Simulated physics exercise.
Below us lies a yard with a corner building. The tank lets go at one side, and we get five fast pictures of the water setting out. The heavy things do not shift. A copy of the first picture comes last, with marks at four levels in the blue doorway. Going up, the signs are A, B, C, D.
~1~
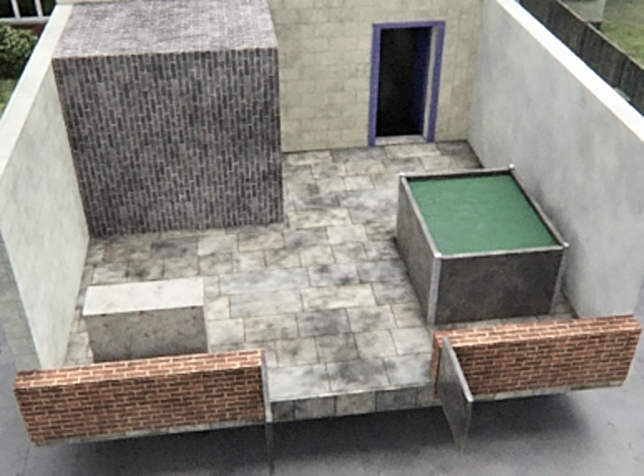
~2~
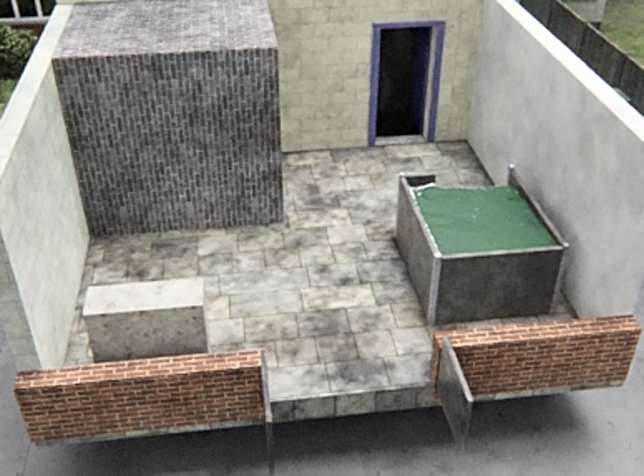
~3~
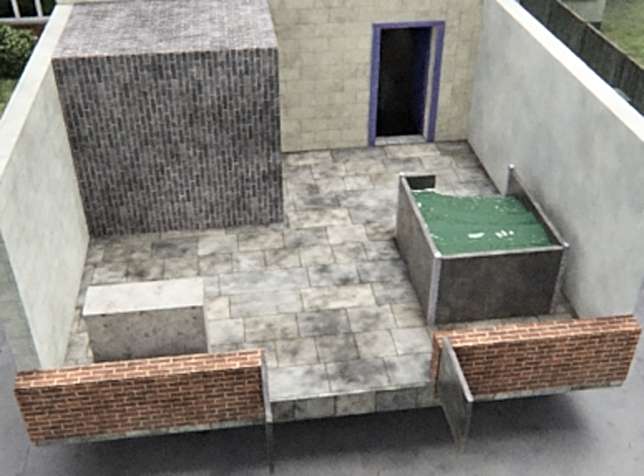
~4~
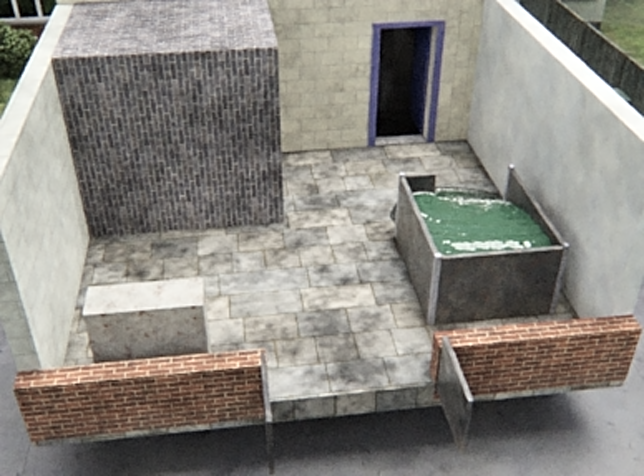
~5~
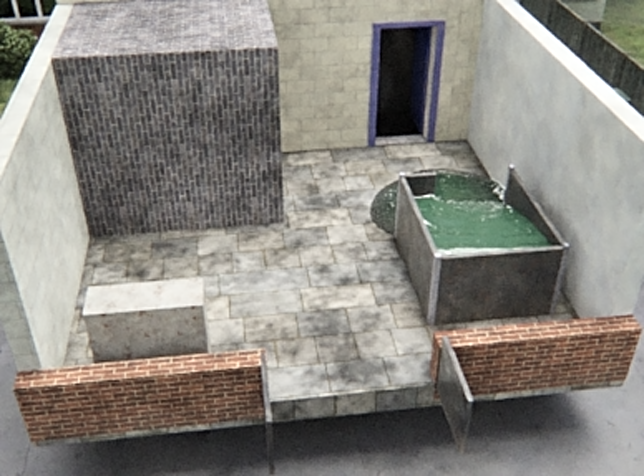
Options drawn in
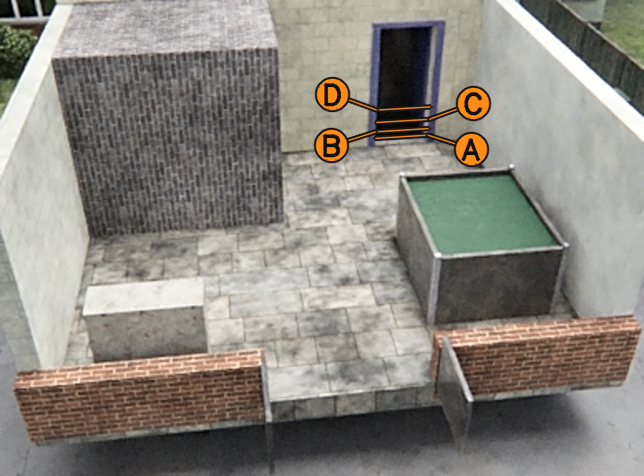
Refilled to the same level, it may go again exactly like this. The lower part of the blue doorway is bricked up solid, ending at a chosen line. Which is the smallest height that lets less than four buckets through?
C will do.
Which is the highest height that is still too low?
That is height B.
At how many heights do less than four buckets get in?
Two of the four.
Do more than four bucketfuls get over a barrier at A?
Yes.
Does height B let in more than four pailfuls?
Yes, it does.
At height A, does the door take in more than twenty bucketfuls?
Yes.
On the marked copy, A at (401, 136); B at (402, 130); C at (402, 120); D at (403, 108); from the bottom up A, B, C, D.
If A is chosen, dozens of bucketfuls pour in.
If B is chosen, about 13 bucketfuls get in.
If C is chosen, a bucket or two gets in.
If D is chosen, nothing gets over.
